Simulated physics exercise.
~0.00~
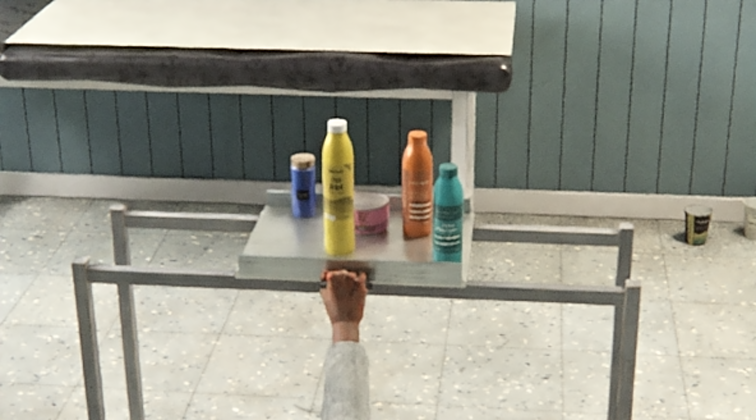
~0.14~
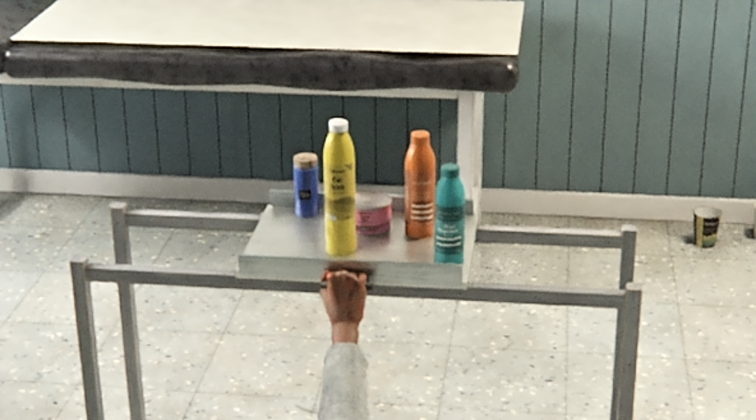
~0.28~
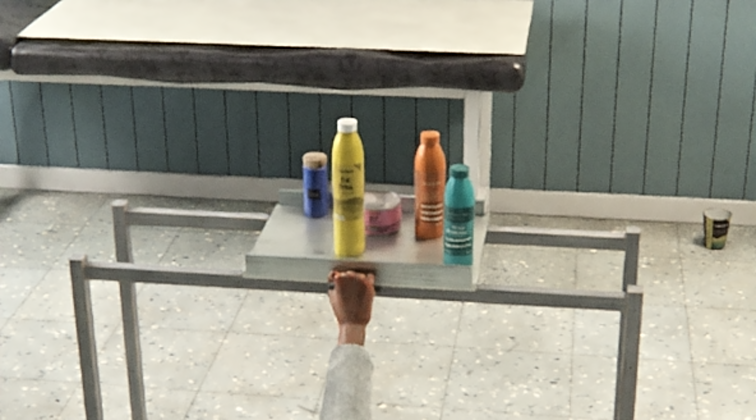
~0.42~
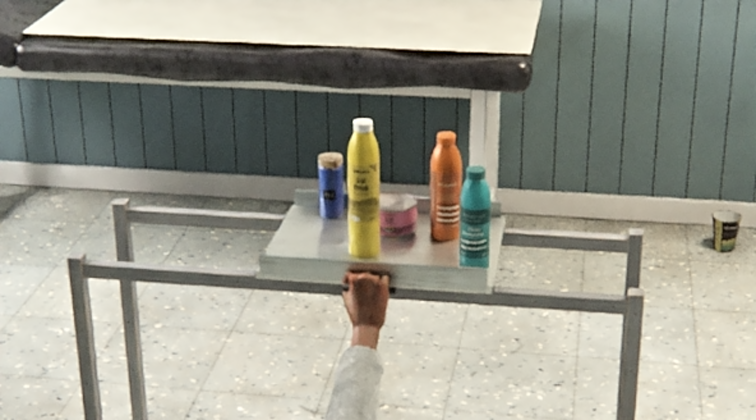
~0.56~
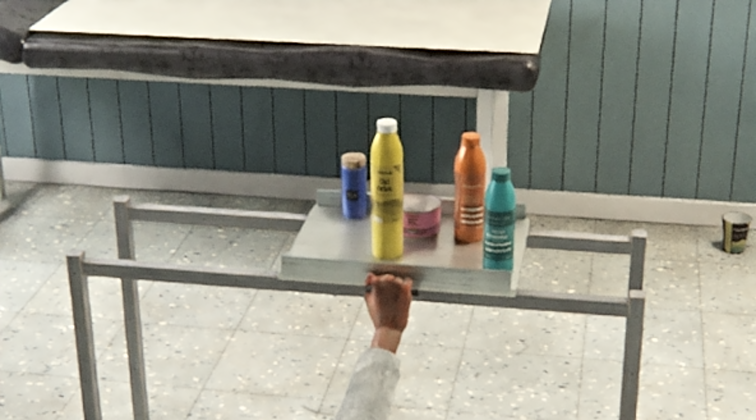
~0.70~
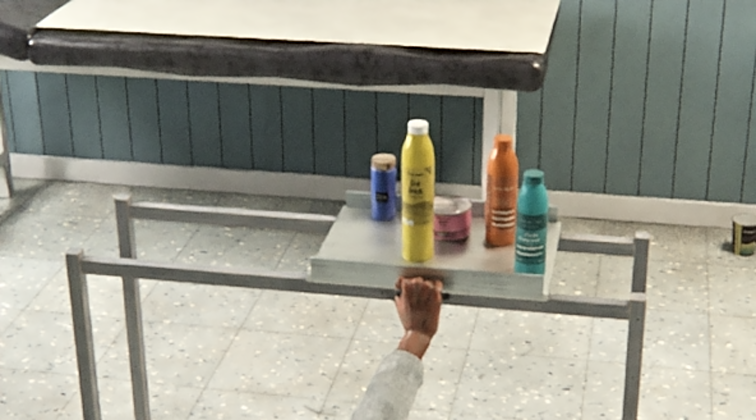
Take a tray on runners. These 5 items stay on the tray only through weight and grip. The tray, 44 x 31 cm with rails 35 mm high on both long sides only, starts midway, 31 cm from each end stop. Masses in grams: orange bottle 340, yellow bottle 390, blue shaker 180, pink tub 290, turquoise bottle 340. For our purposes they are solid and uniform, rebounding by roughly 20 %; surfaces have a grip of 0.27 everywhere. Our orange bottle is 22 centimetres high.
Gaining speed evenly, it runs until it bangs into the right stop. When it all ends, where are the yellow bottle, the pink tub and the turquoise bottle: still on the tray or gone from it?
In the end the yellow bottle is still there on the tray; the pink tub is still there on the tray; the turquoise bottle is gone from the tray.
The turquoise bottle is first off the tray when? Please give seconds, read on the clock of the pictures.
1.1 s, roughly.
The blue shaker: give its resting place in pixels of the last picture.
Its centre ends close to (493, 195) in the last view.
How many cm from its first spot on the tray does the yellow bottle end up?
About 25 cm.
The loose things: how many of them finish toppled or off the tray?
2.
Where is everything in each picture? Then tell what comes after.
The first frame shows tray midway; yellow bottle (338, 187); pink tub (365, 213); turquoise bottle (448, 214).
The second frame shows tray midway; orange bottle (420, 184); blue shaker (306, 185).
In the third frame, tray has slid 2 cm right; orange bottle (430, 184); blue shaker (316, 185).
In the fourth frame, tray has slid 5 cm right; orange bottle (446, 186); blue shaker (331, 185).
In the fifth frame, tray has slid 10 cm right; orange bottle (470, 187); blue shaker (354, 186).
In the sixth frame, tray has slid 16 cm right; yellow bottle (418, 191); pink tub (447, 218); turquoise bottle (532, 224).
By 1.10 s, tray has slid 31 cm right; turquoise bottle now off the tray; yellow bottle tilted 6° near (530, 198); pink tub 6 cm from its spot near (553, 226).
By 1.40 s, tray has slid 31 cm right; yellow bottle tilted 48° near (582, 214); pink tub 7 cm from its spot near (559, 226); orange bottle 7 cm from its spot.
When it is over (1.9 s), off the tray, turquoise bottle; lying over on the tray, yellow bottle; not toppled but over 5 cm from the start, orange bottle, blue shaker and pink tub. In the last view, yellow bottle near (614, 257), pink tub near (559, 226).
